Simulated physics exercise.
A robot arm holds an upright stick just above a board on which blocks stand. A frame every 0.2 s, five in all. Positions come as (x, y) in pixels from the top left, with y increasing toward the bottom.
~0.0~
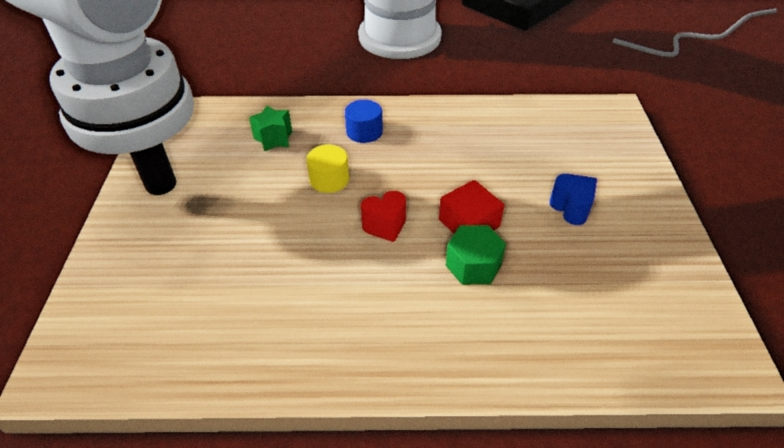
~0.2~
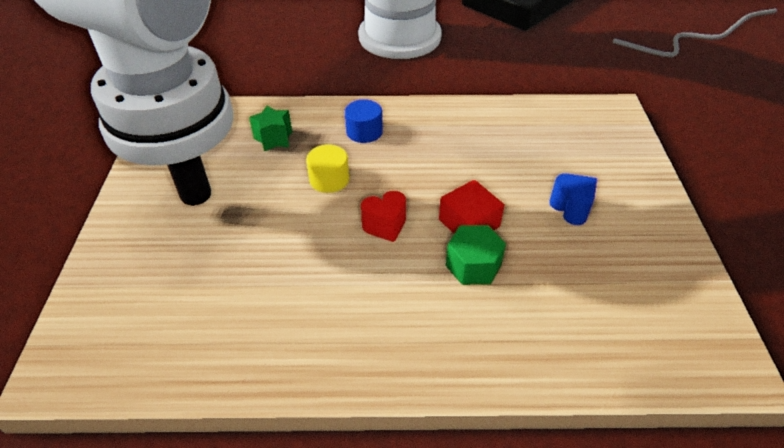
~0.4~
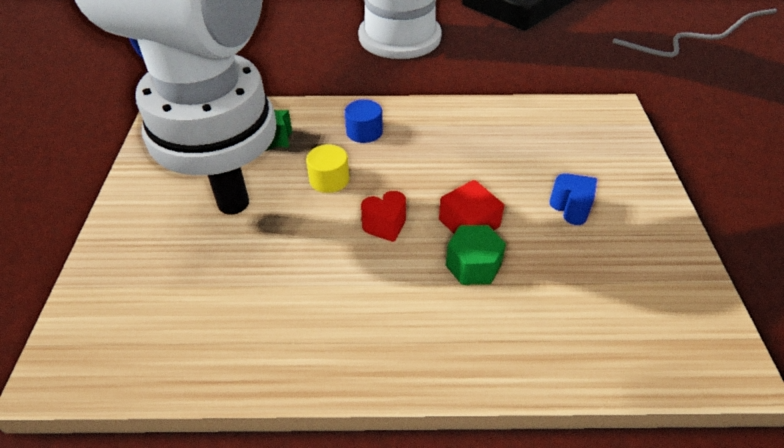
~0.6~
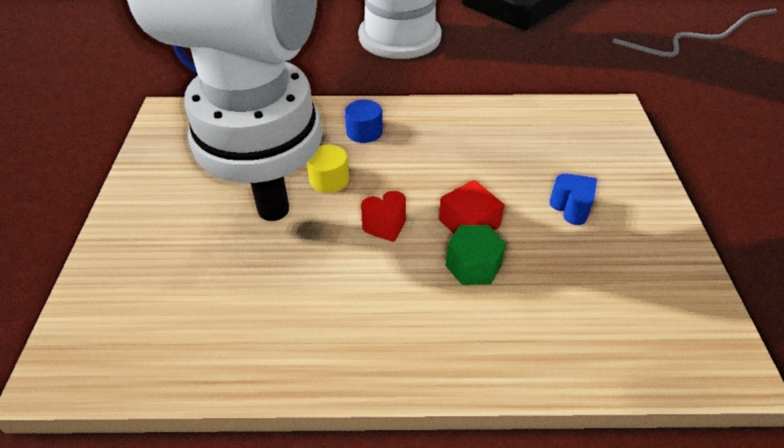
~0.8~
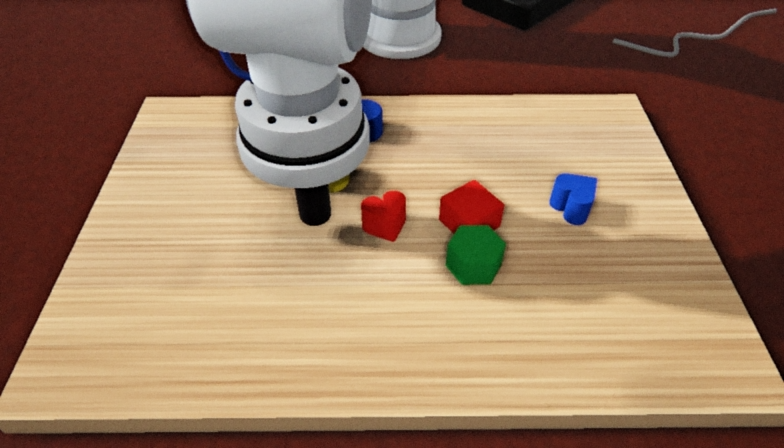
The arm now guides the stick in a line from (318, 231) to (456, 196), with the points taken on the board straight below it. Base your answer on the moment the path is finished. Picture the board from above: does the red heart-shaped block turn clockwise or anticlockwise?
Bird's-eye view: Clockwise.
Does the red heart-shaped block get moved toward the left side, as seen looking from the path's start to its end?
The answer is no.
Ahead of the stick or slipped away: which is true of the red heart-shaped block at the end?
At that point it is off to one side or behind.
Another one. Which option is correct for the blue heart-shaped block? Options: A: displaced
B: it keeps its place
That would be B.
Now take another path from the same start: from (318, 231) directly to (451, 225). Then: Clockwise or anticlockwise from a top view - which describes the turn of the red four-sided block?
With the clock.
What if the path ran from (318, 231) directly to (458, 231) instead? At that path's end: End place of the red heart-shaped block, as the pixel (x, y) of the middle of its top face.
Just about (490, 192).
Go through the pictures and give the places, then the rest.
In the first frame, stick tip at (162, 186); block tops, yellow disc at (327, 157); red heart-shaped block at (385, 204); red four-sided block at (473, 200); blue heart-shaped block at (579, 186).
In the second frame, stick at (197, 196); blocks unchanged.
In the third frame, stick at (234, 205); blocks unchanged.
In the fourth frame, stick at (274, 212); blocks unchanged.
In the fifth frame, stick at (316, 216); yellow disc hidden; red heart-shaped block at (385, 204); red four-sided block at (473, 200); blue heart-shaped block at (579, 186).
On the path given first. One third of the way, stick at (367, 204); red heart-shaped block at (406, 203), turned 15° clockwise.
Two thirds of the way, stick at (414, 192); red heart-shaped block at (443, 204), turned 65° clockwise; red four-sided block at (490, 201).
At the end, stick at (458, 180); yellow disc in place; red heart-shaped block at (451, 203), turned 110° clockwise; red four-sided block at (498, 203); blue heart-shaped block in place.
